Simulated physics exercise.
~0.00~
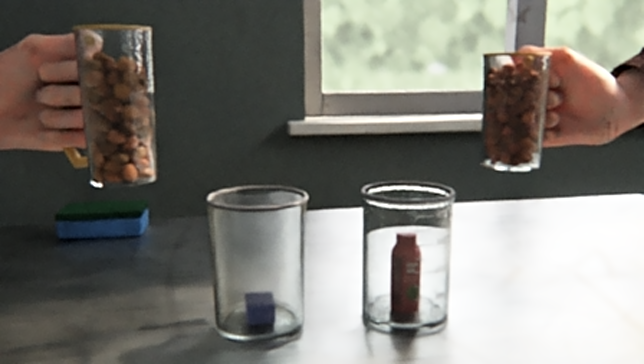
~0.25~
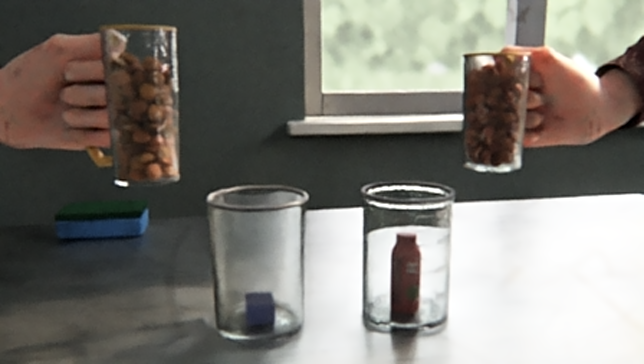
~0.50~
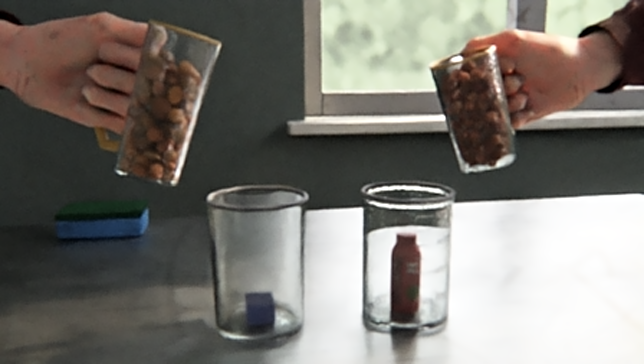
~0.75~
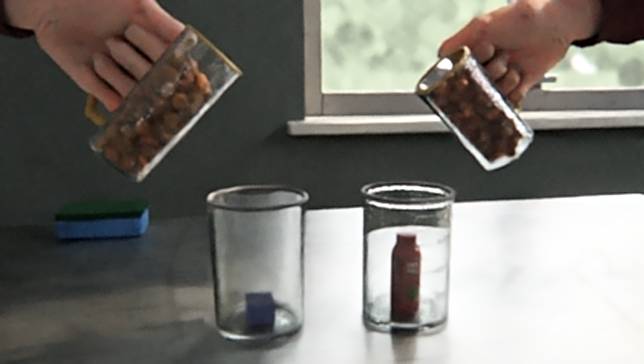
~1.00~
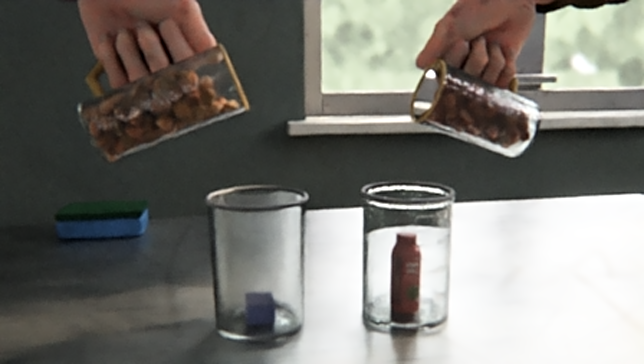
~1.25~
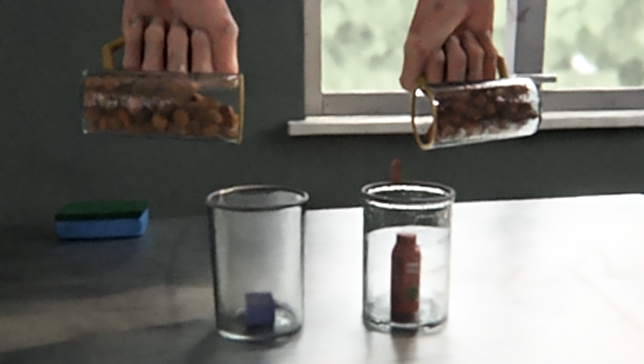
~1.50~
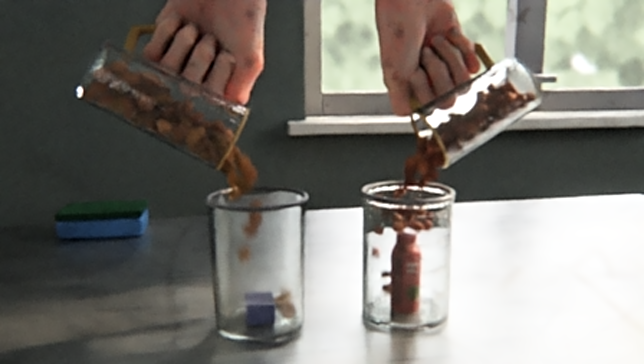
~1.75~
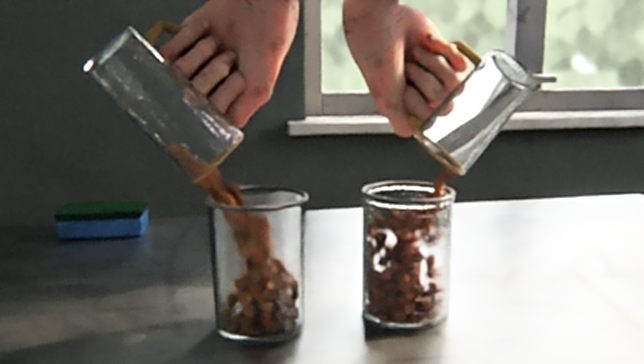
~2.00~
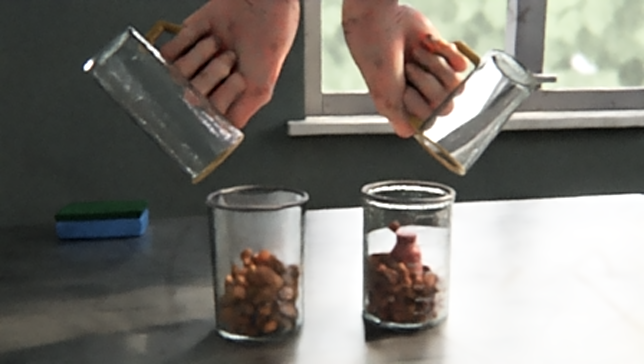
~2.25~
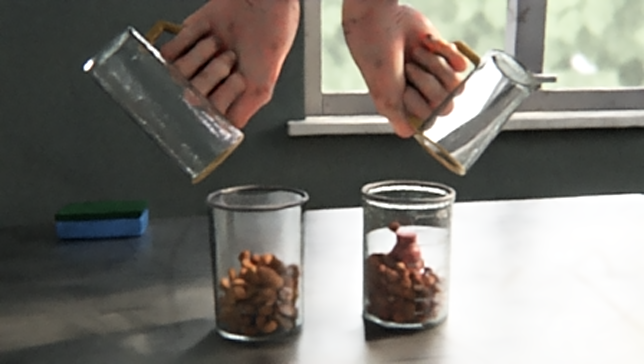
On a grey tabletop seen from the front by a still camera, a clear glass with a small blue block inside stands left of a clear beaker holding a reddish-brown bottle, with a green and blue sponge farther left and a window behind. Two hands hold clear cups of brown, nut-like pieces above them. The hands move inward and tip the cups onto their sides. The pieces pour down into both containers until the cups are empty. The hands hold the cups tilted mouth-down, the containers about half full, the block buried and the bottle's top still showing.
